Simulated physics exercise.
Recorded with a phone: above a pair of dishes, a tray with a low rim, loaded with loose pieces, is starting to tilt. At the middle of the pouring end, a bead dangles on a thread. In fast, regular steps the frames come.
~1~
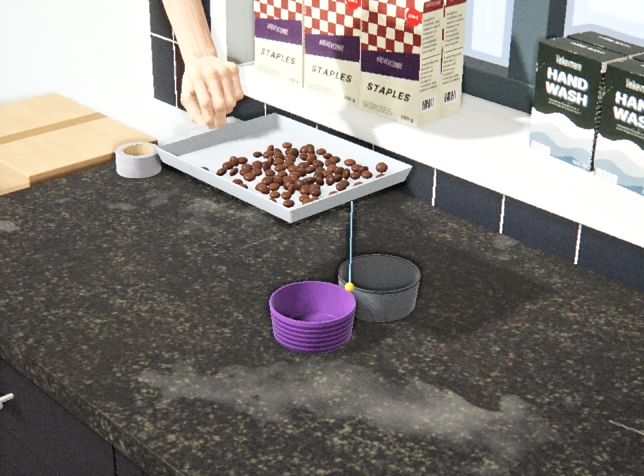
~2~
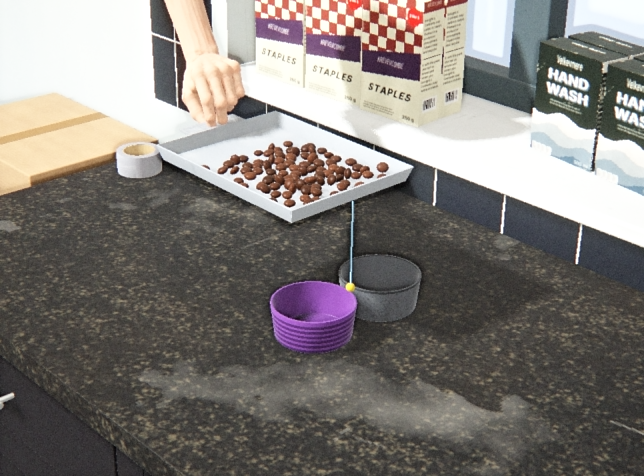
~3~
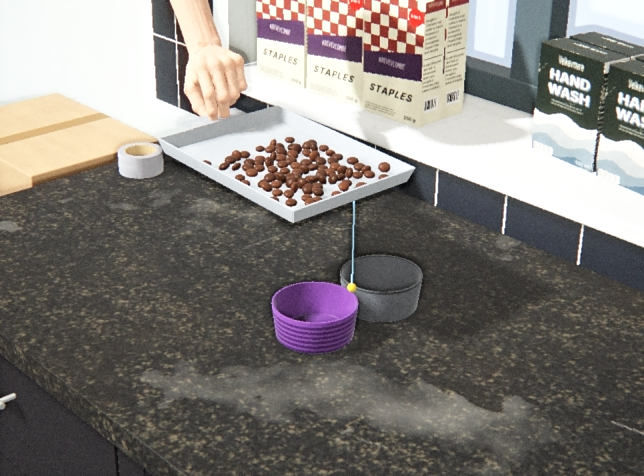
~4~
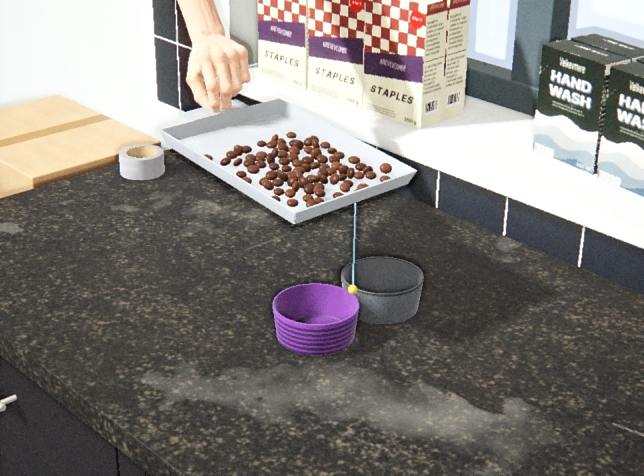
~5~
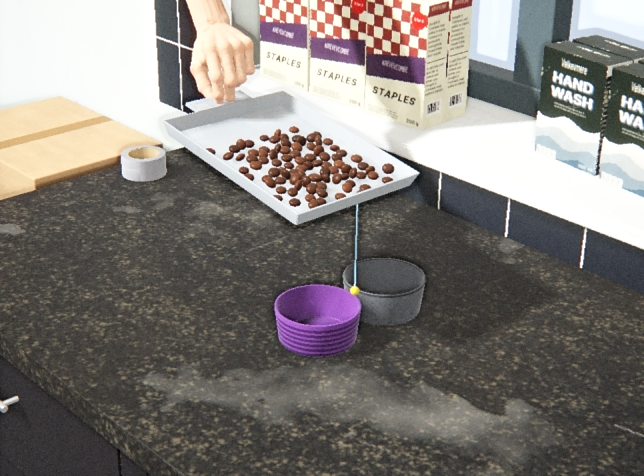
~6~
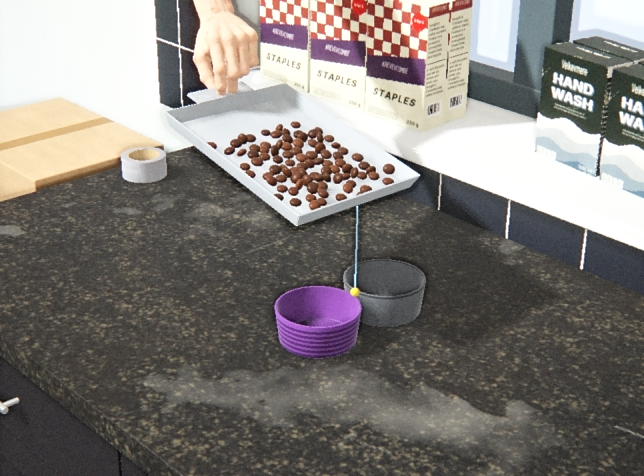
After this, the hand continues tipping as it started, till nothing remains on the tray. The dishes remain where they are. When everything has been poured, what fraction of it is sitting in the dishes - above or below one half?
Below one half.
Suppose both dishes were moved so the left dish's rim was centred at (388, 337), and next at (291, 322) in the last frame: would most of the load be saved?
In the first position past half, in the second shy of half.
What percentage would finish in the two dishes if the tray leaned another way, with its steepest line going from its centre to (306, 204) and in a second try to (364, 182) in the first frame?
First case: 10 %; second case: 40 %.
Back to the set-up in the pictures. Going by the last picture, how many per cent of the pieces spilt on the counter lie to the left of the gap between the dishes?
10 %, near enough.
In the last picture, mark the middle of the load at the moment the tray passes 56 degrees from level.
The centre of the load shows up near (348, 169) in the last view.
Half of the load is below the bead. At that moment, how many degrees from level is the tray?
Somewhere near 100 degrees, I'd say.
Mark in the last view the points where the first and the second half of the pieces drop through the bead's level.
The leading part at (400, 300), the rest of it at (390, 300).
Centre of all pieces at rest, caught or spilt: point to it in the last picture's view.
Close to (415, 352), more or less.
Soon, tray tipped steeply; all on the tray.
A while on, tray tipped right over; about half on the tray; a small part outside both; about half in the air.
Towards the end, tray tipped past a quarter turn; all outside both.
Finally, tray tipped past a quarter turn; none in the left dish; none in the right dish; all outside both.
